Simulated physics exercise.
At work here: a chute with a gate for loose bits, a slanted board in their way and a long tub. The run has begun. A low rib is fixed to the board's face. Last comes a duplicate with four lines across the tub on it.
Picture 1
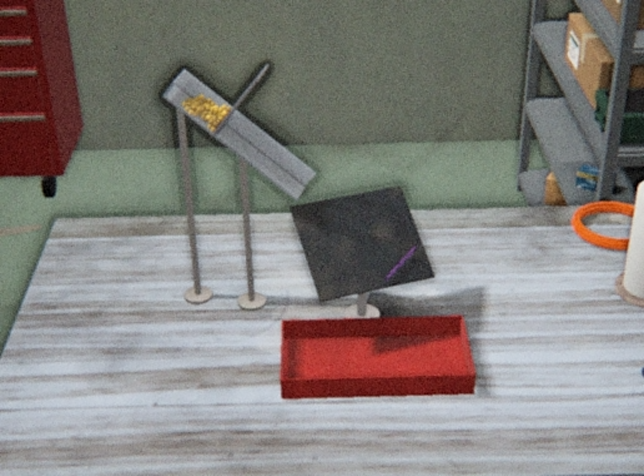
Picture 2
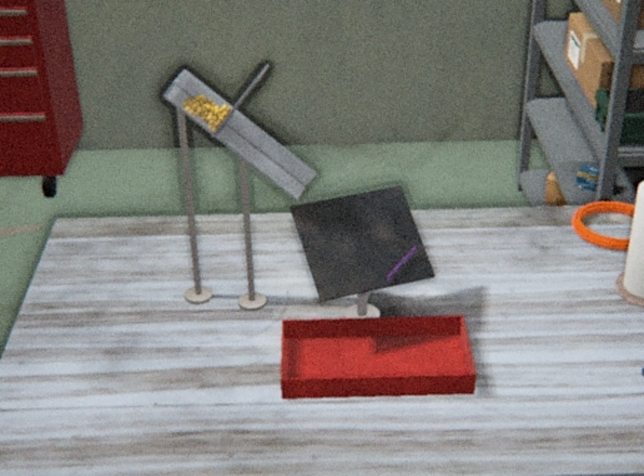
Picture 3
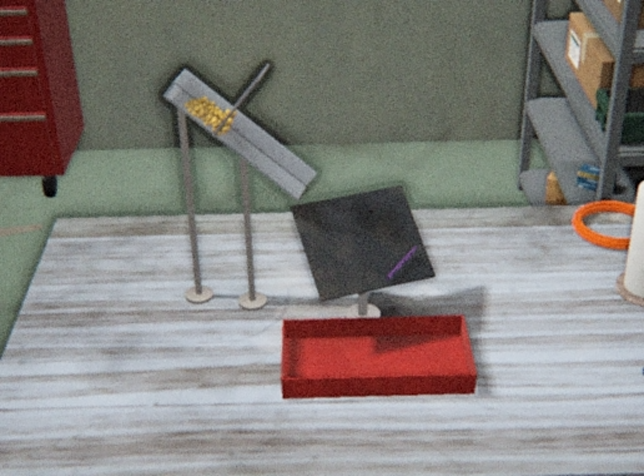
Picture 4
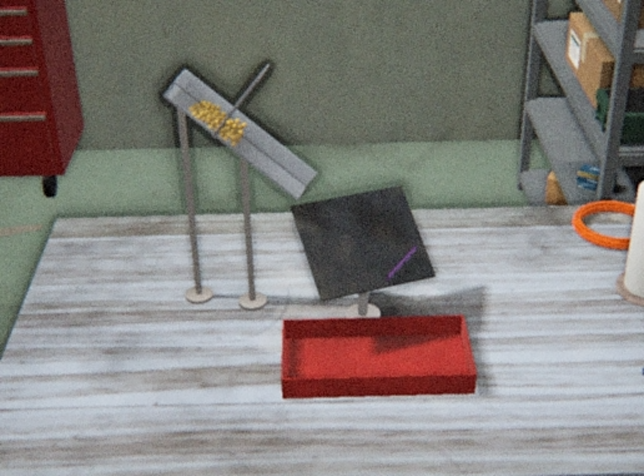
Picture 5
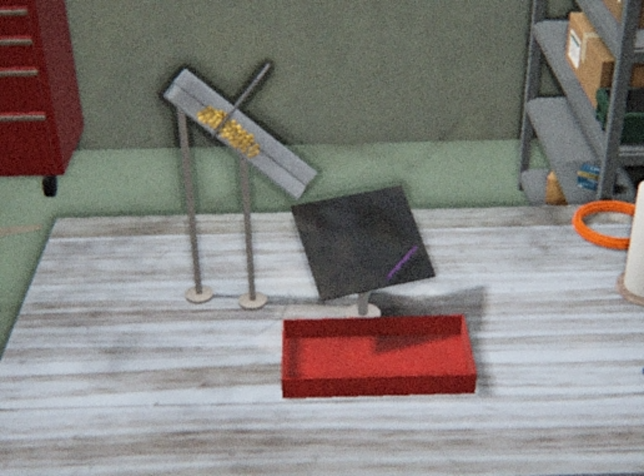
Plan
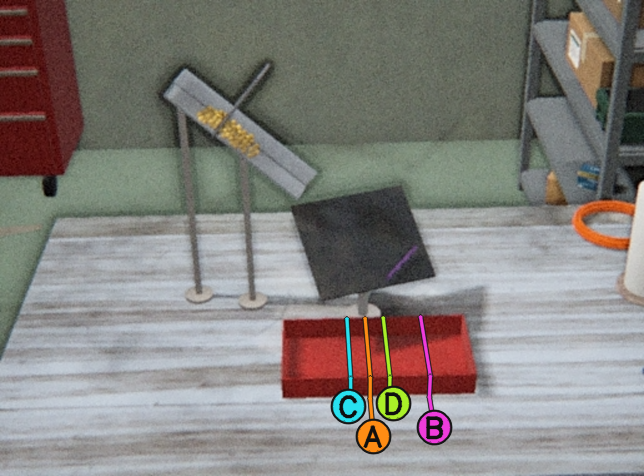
On a workshop table, small yellow pieces sliding down a tilted grey chute above a dark slanted board and an empty red tray.
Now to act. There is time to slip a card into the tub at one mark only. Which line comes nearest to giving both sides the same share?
The answer is line D.
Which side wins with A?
Right.
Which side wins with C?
More lands on the right.
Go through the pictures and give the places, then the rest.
In the first picture, load behind the gate (211, 113), puffed corn balls; lip of the chute (301, 193), sloping fairly steeply.
In the second picture, middle of the board (362, 241), tilted fairly steeply; middle of its low edge (379, 288); of its high edge (346, 196).
In the third picture, front corners of the tub (282, 379) and (476, 374), empty; front of the load (228, 128).
In the fourth picture, middle of the load (218, 122); its front (238, 141), roughly a quarter of the way to the lip; rib from (416, 247) to (388, 276).
In the fifth picture, middle of the load (229, 127); its front (257, 152), roughly half of the way to the lip.
On the marked copy, line A crosses the front rim at (370, 376); line B crosses the front rim at (430, 375); line C crosses the front rim at (350, 377); line D crosses the front rim at (389, 376).
Choosing A, of what is caught, about a tenth on the left of the divider, almost all on the right.
Choosing B, of what is caught, every piece on the left of the divider, not one piece on the right.
Choosing C, of what is caught, not one piece on the left of the divider, every piece on the right.
Choosing D, of what is caught, roughly two thirds on the left of the divider, roughly a third on the right.
